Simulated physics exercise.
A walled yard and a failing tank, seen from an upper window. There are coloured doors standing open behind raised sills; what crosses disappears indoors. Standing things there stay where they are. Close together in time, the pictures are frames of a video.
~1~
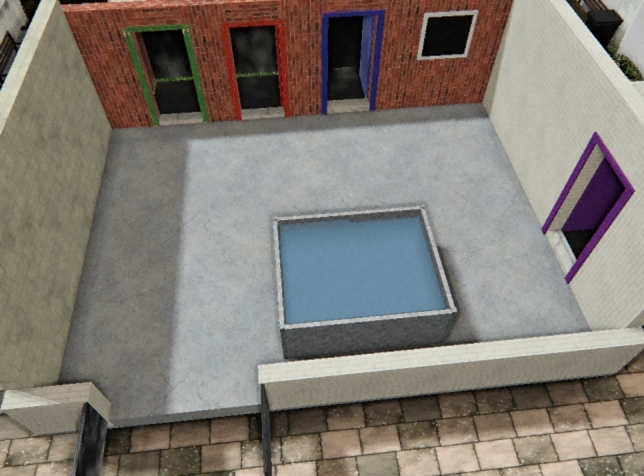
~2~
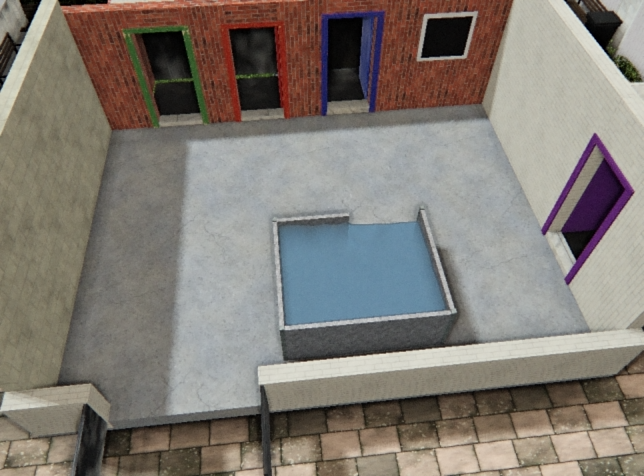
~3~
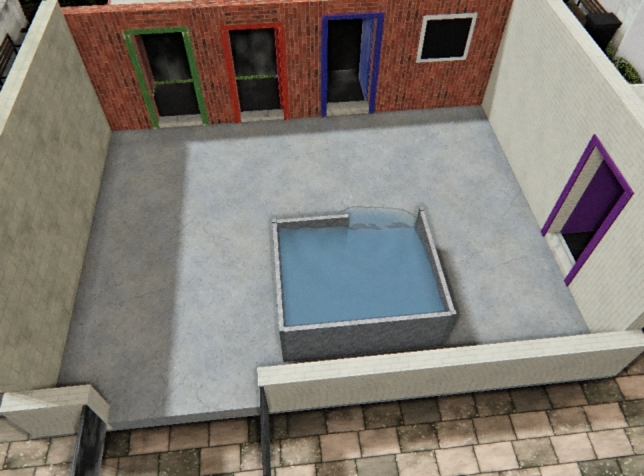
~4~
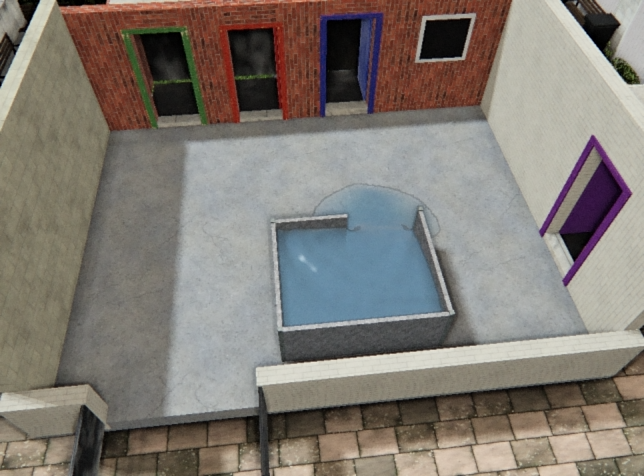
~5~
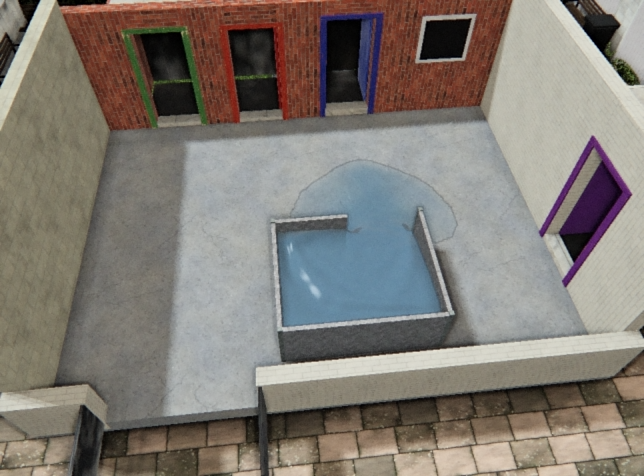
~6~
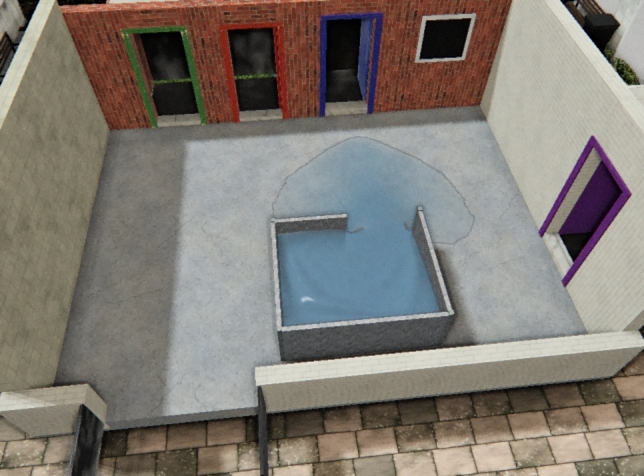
A square tank's far wall opens, and water pours out, spreading across the grey yard.
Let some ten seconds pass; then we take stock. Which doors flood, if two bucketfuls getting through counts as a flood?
The red door floods; the blue door floods; the purple door does not flood; the green door does not flood.
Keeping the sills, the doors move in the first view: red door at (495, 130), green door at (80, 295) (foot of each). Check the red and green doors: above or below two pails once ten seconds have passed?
Well, the red one runs over, and as for the green one, it stays within bounds.
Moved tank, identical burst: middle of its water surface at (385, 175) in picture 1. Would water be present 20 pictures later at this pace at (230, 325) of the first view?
Spared.
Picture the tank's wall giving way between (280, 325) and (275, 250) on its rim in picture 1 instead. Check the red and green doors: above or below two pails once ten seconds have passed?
The red door remains within the limit and the green door tops the limit.
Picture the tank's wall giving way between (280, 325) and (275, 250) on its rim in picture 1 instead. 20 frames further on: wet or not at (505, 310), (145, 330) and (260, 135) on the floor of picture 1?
Result, in sequence: Spared by the spill, sodden, spared by the spill.
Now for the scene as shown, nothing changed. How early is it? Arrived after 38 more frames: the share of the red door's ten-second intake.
It works out at roughly 95 percent of the ten-second total.
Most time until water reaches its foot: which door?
Last comes the purple-painted one.
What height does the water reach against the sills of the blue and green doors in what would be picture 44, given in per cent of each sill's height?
The first is near 100 per cent, the second near 60 per cent.
A moment on, water covers 35 % of the floor; the red door wet at the sill, nothing in, the blue door over two buckets in, the purple door not reached, the green door not reached.
Next, water covers 40 % of the floor; the red door under two buckets in, the blue door far over two buckets in, the purple door not reached, the green door wet at the sill, nothing in.
Then, water covers 45 % of the floor; the red door over two buckets in, the blue door far over two buckets in, the purple door not reached, the green door wet at the sill, nothing in.
Later, water covers 75 % of the floor; the red door over two buckets in, the blue door far over two buckets in, the purple door wet at the sill, nothing in, the green door wet at the sill, nothing in.
In the end, water covers 95 % of the floor; the red door far over two buckets in, the blue door far over two buckets in, the purple door wet at the sill, nothing in, the green door wet at the sill, nothing in.
